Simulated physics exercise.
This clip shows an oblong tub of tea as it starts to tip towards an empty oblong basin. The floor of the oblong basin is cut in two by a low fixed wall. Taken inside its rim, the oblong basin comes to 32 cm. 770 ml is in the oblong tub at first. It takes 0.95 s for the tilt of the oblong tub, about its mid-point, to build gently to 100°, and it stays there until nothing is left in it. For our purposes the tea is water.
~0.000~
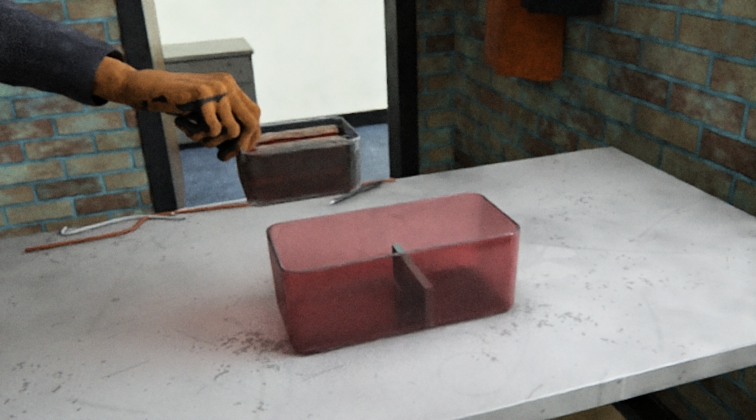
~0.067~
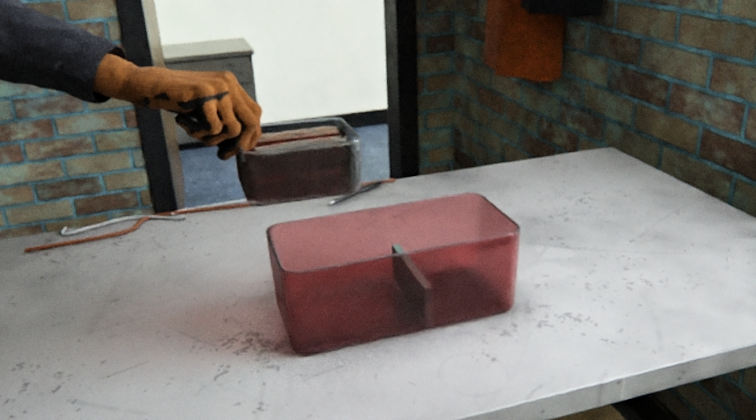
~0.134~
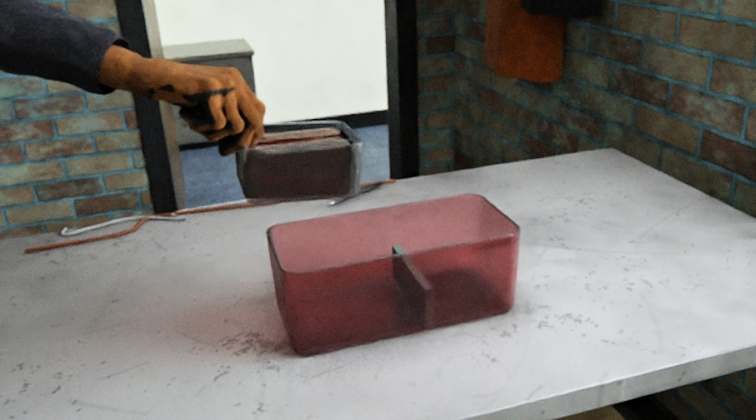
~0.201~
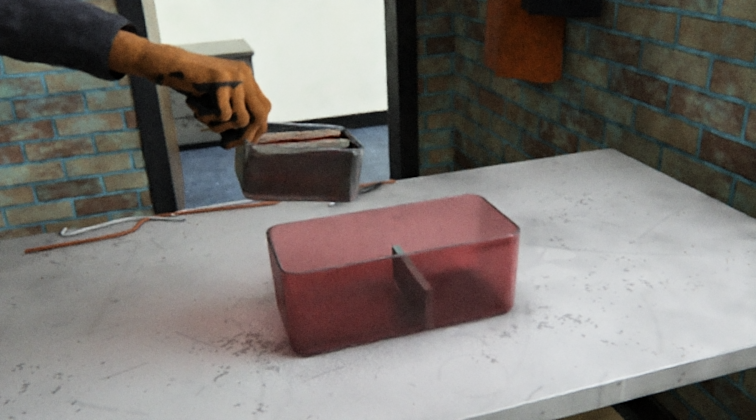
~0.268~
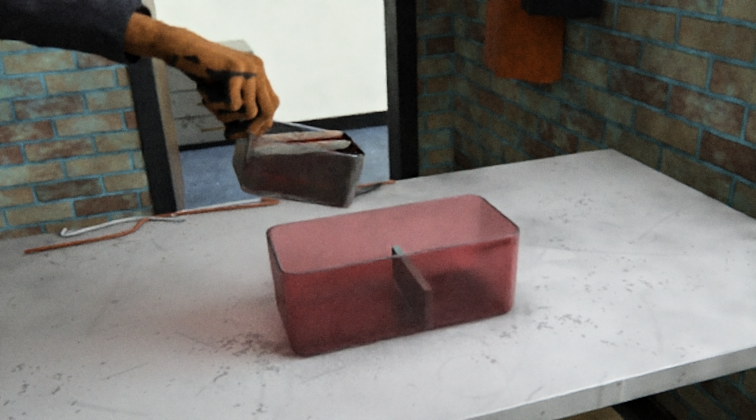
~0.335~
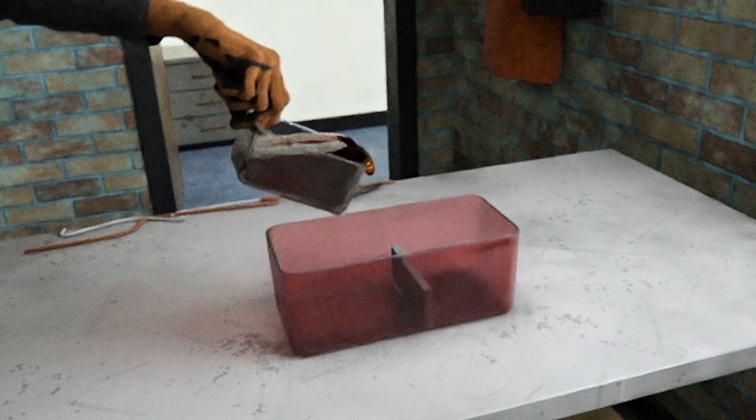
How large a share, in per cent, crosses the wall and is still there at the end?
A share of about 40 per cent.
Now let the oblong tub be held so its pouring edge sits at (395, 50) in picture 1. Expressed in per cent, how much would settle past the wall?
It would then come to around 80 percent.
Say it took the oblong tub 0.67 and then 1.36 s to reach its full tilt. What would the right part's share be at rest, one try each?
Around 25 per cent first, around 45 per cent next.
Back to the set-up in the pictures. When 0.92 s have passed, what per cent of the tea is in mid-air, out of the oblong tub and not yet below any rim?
About 4 percent.
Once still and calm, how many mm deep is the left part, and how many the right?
Once settled, the left stands around 18 mm and the right around 18 mm.
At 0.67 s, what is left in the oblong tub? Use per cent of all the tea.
Around 24 percent.
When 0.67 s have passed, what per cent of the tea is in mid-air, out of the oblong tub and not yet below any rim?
Around 32 percent.
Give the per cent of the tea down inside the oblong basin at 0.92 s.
88 %, more or less.
By 0.67 s the tilt is 80° and 25 per cent is still to pour, 17 is left of the wall and 27 right of it.
By 0.92 s the tilt is 100° and 7 per cent is still to pour, 48 is left of the wall and 40 right of it.
By 1.17 s the tilt is 100° and 1 per cent is still to pour, 55 is left of the wall and 40 right of it.
By 1.45 s the tilt is 100° and 0 per cent is still to pour, 57 is left of the wall and 40 right of it.
At rest 57 per cent lies left of the wall, 40 right of it and 3 outside.
